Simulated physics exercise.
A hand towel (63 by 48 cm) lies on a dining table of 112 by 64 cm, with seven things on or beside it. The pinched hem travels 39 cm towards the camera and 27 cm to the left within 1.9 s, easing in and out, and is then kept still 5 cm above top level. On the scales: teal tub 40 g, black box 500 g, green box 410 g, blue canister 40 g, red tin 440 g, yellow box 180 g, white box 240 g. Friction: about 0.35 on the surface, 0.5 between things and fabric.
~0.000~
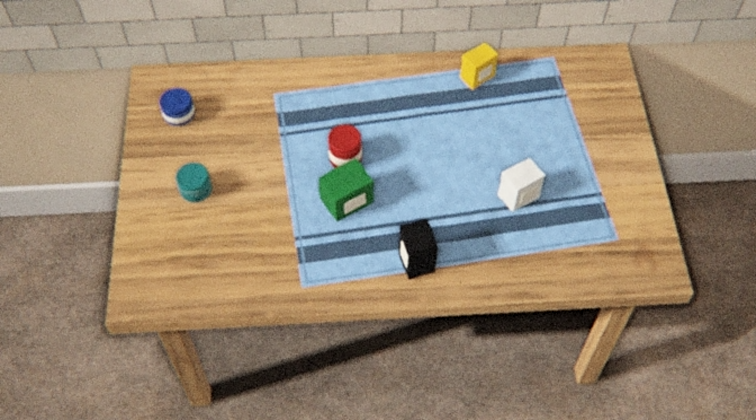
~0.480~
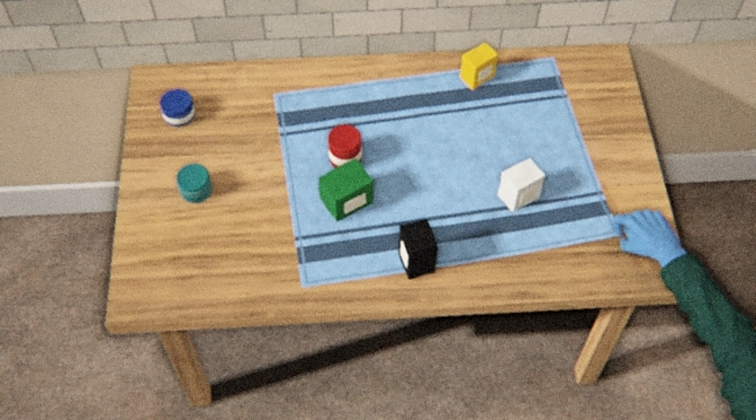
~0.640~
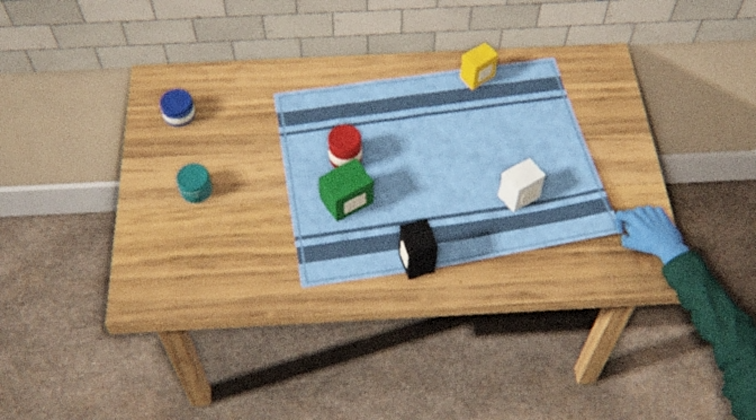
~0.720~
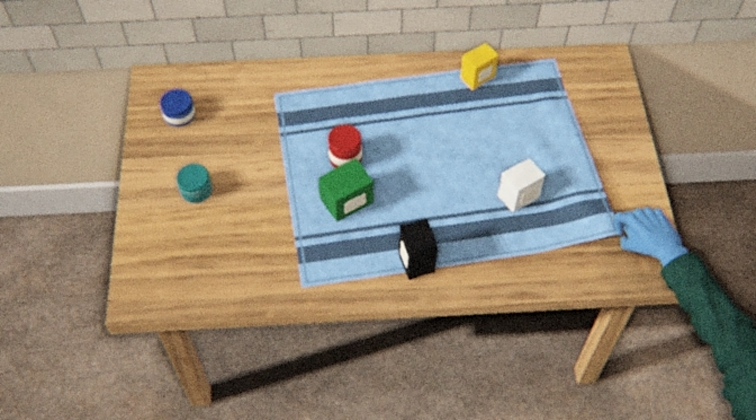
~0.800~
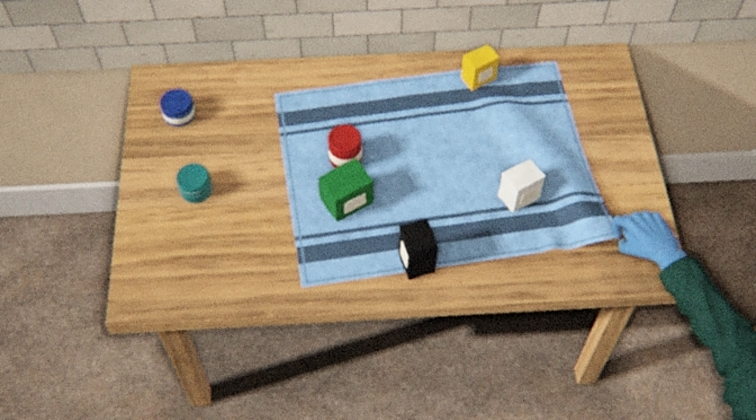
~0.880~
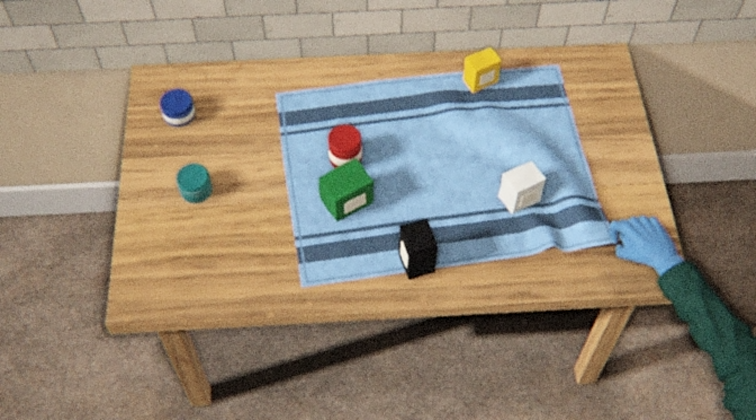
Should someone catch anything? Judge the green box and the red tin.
The green box stays on, the red tin keeps to the top.
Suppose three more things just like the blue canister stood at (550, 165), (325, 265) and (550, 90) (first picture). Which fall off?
In that order: Goes over, stays on, drops off.
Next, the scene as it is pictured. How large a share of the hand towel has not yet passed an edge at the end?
About 55 per cent.
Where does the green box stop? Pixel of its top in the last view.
Near (380, 209).
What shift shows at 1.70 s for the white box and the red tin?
White box 20 cm, red tin 8 cm.
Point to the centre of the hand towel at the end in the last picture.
Near (450, 294).
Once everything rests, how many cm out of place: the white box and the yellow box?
White box off the top, yellow box over the edge.
By 1.3 s, 100 % of the hand towel is still over the top; red tin 2 cm off its start, white box 9 cm off its start, yellow box 9 cm off its start.
By 1.7 s, 95 % of the hand towel is still over the top; red tin 8 cm off its start, yellow box 23 cm off its start, white box 21 cm off its start.
By 2.1 s, 80 % of the hand towel is still over the top; red tin 18 cm off its start at (419, 177), green box 5 cm off its start at (364, 193), yellow box on its side, 41 cm off its start at (574, 213).
By 2.5 s, 70 % of the hand towel is still over the top; red tin lifted 7 cm, green box 8 cm off its start, yellow box on its side, 49 cm off its start.
By 4.1 s, 55 % of the hand towel is still over the top; red tin on its side, 20 cm off its start at (413, 210), green box 10 cm off its start at (380, 209), yellow box over the edge, black box over the edge.
